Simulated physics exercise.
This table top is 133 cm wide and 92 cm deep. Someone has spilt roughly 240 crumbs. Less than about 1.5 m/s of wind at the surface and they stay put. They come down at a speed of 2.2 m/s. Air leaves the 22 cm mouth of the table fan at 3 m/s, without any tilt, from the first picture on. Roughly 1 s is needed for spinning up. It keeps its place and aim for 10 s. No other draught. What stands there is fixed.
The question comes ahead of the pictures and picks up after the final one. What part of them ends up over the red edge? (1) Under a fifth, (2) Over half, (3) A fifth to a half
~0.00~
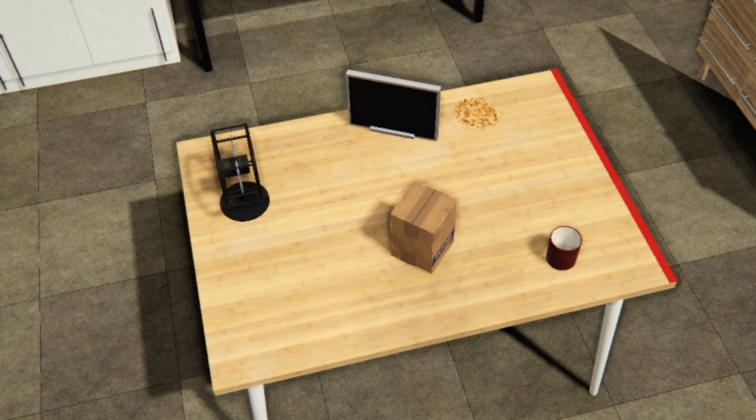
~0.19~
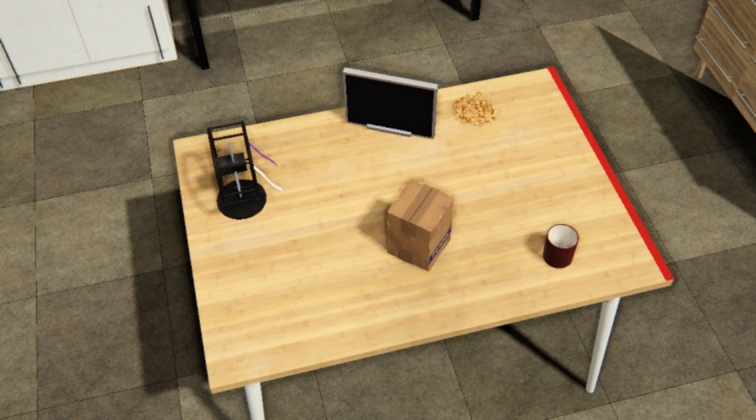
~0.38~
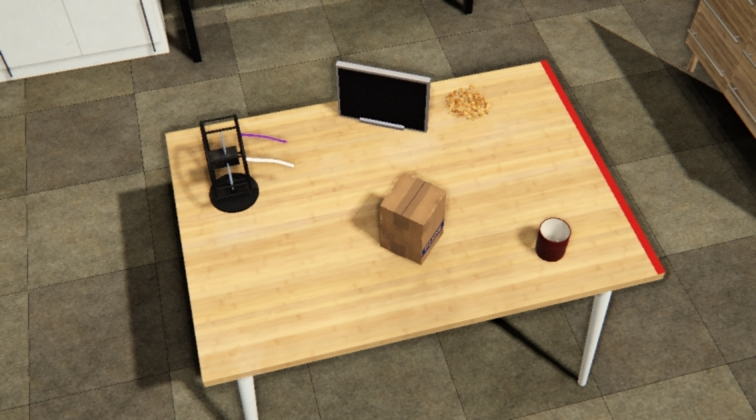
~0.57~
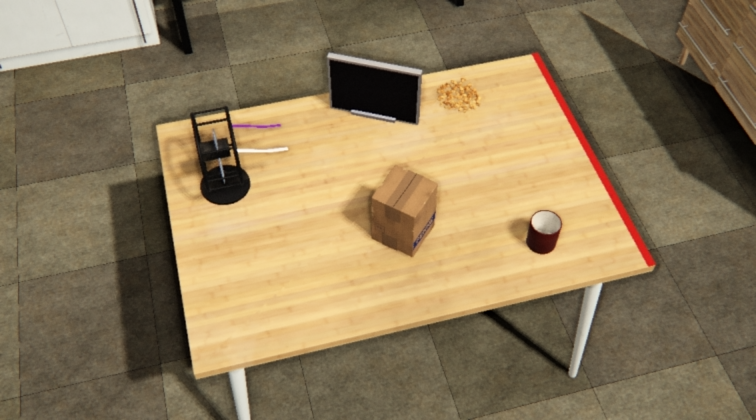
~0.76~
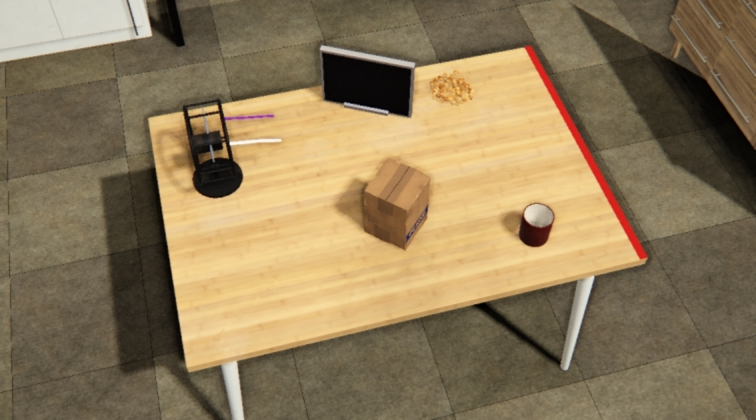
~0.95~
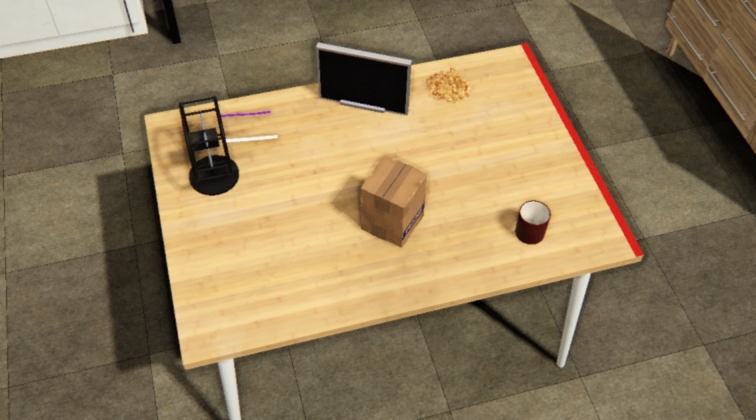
1.
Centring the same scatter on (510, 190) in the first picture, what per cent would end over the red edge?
Roughly 70 per cent.
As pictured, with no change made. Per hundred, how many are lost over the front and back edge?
About 0 per cent front and 0 per cent back.
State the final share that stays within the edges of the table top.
It comes to about 100 % at the end.
After 2.0 s the count stands so, 0 % are over the red edge; the middle of those still in play is near (450, 87).
After 3.2 s the count stands so, 0 % are over the red edge; the middle of those still in play is near (450, 87).
After 5.5 s the count stands so, 0 % are over the red edge; the middle of those still in play is near (450, 87).
After 10.0 s, at the end, 0 % are over the red edge; the middle of those still in play is near (450, 87).
